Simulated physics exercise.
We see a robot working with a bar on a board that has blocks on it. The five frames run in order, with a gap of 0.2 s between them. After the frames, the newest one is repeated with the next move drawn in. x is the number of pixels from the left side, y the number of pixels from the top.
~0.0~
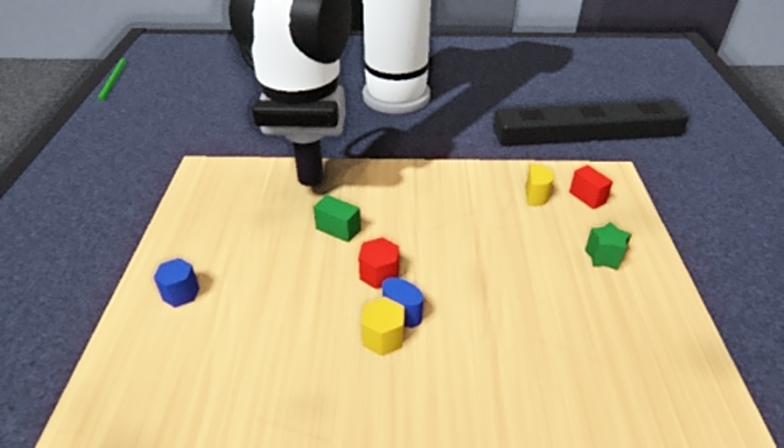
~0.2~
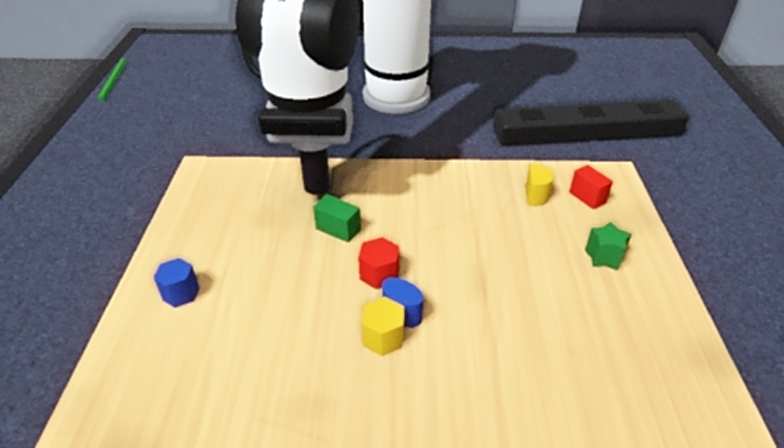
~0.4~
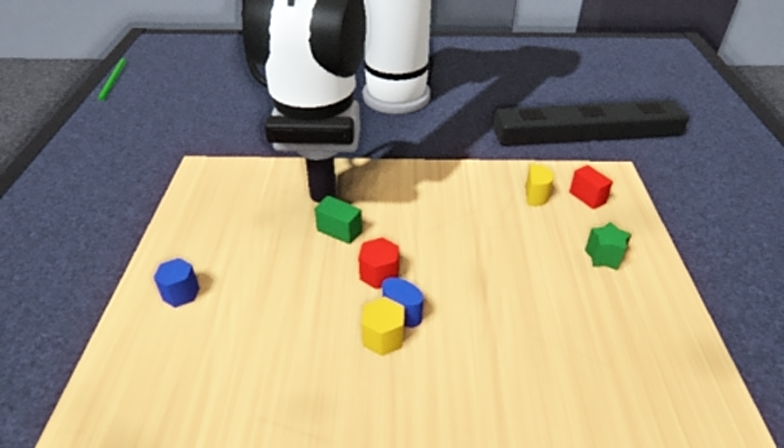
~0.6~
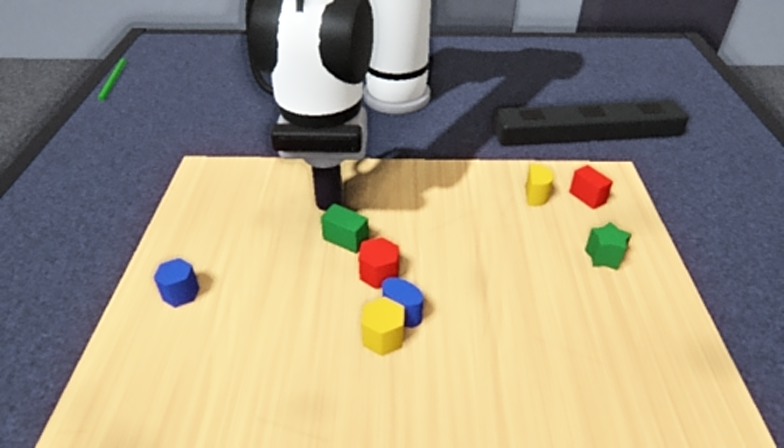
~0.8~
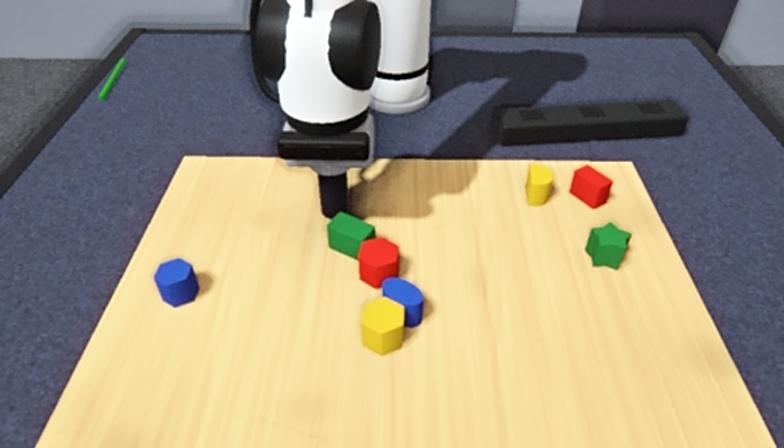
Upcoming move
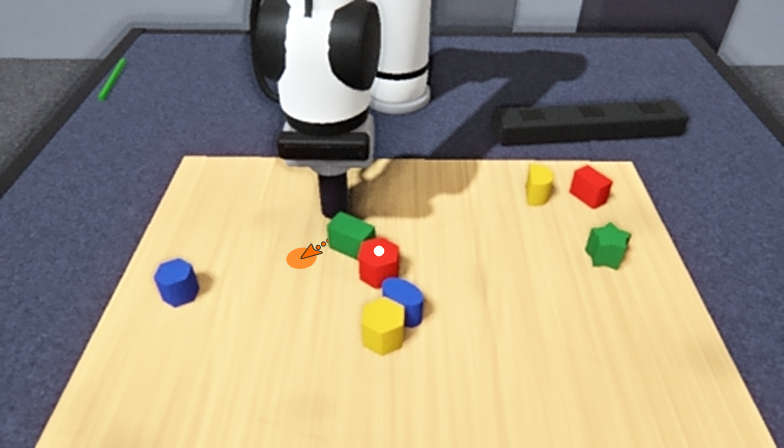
A white and black robot arm holds a dark bar over a light wooden board on a dark blue table, seen from above and in front by a still camera. A green block and red, blue and yellow ones sit near the middle, a blue one at left, and yellow, red and green ones at upper right. The bar moves slightly down and right, then nudges the green rectangular block a short way toward the central red six-sided block while the others stay still.
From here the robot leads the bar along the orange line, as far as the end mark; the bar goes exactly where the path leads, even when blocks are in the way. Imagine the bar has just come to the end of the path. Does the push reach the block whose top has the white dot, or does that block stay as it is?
The answer is that it is displaced.
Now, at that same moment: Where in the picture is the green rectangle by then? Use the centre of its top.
At pixel (345, 241).
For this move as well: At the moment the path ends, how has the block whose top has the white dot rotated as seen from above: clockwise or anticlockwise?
Seen from above, its turn is counter-clockwise.
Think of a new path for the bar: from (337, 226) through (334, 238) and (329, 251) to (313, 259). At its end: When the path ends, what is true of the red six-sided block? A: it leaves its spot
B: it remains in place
A
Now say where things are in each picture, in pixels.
The first picture shows bar's lower end (311, 180); green rectangle (336, 207); red six-sided block (379, 251).
The second picture shows bar (317, 188); blocks still.
The third picture shows bar (324, 196); green rectangle (338, 208).
The fourth picture shows bar (330, 204); green rectangle (344, 217).
The fifth picture shows bar (336, 212); green rectangle (351, 225); red six-sided block (379, 251).
Drawn move, from (337, 226) through (333, 238) and (317, 248) to (301, 258); the dot is on the red six-sided block.
On the path given first. Halfway along, bar (323, 229); green rectangle (346, 241), turned 15° anticlockwise; red six-sided block (384, 258), turned 25° anticlockwise.
At the end, bar (299, 244); green rectangle (345, 241), turned 20° anticlockwise; red six-sided block (383, 259), turned 25° anticlockwise.
